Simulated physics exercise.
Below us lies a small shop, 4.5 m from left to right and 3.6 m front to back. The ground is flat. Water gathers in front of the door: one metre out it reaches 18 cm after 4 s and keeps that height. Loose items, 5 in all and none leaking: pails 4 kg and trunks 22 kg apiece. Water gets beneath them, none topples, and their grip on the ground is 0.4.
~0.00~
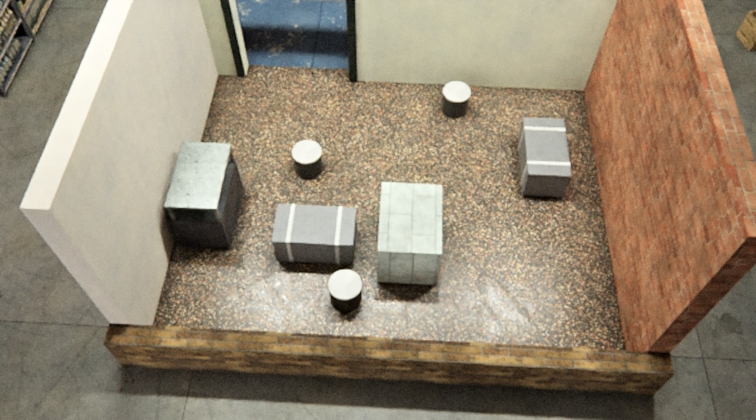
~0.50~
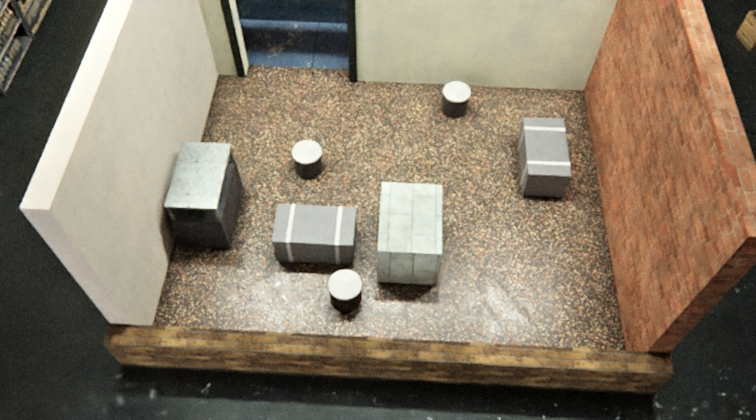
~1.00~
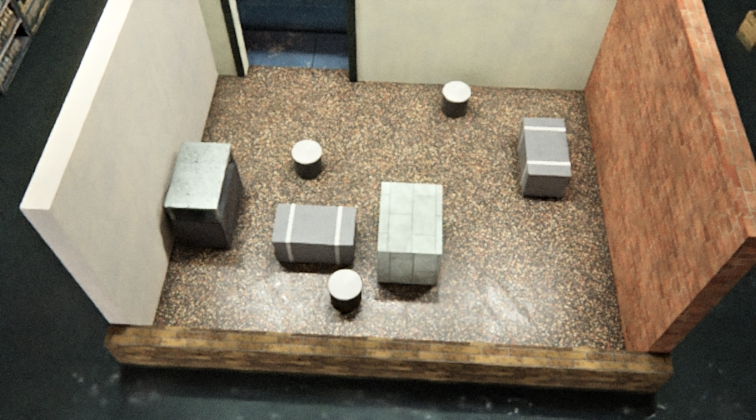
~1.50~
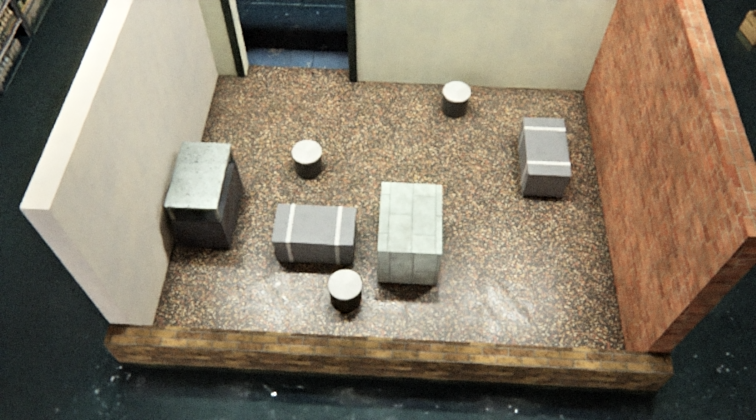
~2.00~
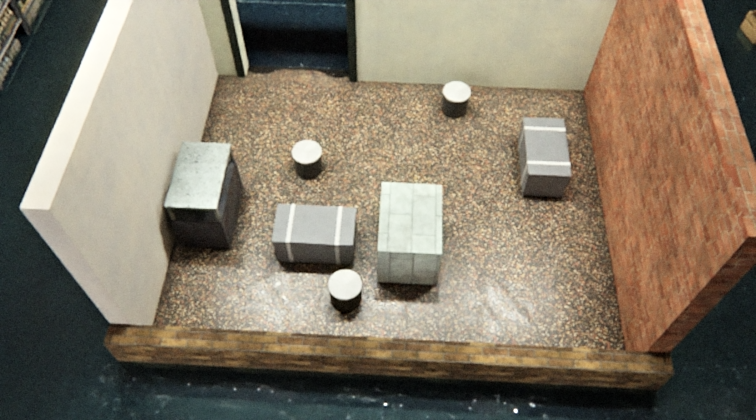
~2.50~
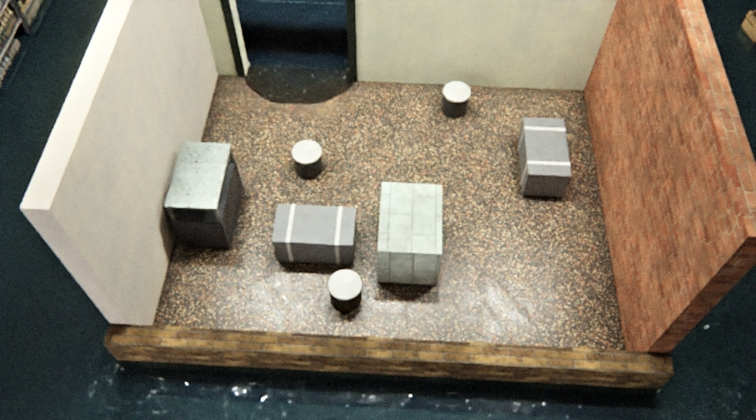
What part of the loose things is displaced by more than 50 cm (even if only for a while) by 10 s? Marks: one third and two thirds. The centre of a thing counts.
It is between one and two thirds.
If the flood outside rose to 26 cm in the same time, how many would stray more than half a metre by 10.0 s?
In that case 3 of them.
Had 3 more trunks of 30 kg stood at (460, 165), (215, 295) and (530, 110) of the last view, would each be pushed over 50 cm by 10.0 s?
In that order: Less, less, short of it.
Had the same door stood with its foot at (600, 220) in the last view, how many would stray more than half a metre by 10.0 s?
In that case 2 of them.
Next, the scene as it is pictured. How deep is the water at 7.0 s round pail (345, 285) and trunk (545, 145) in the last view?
Roughly 9 and 2 cm.
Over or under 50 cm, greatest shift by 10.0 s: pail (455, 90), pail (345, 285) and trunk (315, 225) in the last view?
In that order: Under, over, more.
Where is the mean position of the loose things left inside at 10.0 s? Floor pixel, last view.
Near (440, 226).
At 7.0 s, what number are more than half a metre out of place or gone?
By then 2.
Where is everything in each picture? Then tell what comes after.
In the first picture, a pail at (307, 151), on the bottom; a pail at (457, 91) rests on the ground; water covers 0.0 m2; 0 of 5 have shifted.
In the second picture, a pail at (307, 151) rests on the ground; a pail at (457, 91) rests on the ground; water covers 0.0 m2; 0 of 5 have shifted.
In the third picture, a pail at (307, 151) rests on the ground; a pail at (457, 91) rests on the ground; 0.0 m2 under water; 0 of 5 have shifted.
In the fourth picture, a pail at (307, 151) rests on the ground; a pail at (457, 91) rests on the ground; water covers 0.0 m2; 0 of 5 have shifted.
In the fifth picture, a pail at (307, 151), on the bottom; a pail at (457, 91), on the bottom; water covers 0.0 m2; 0 of 5 have shifted.
In the sixth picture, a pail at (307, 151) rests on the ground; a pail at (457, 91) rests on the ground; water covers 0.4 m2; 0 of 5 have shifted.
After 3.5 s 0 of 5 are over 50 cm from their spots; 0 afloat.
After 4.5 s 0 of 5 are over 50 cm from their spots; 0 afloat.
After 7.0 s 2 of 5 are over 50 cm from their spots; 3 afloat.
After 10.0 s 3 of 5 are over 50 cm from their spots, and 3 have been at some point; 2 afloat.
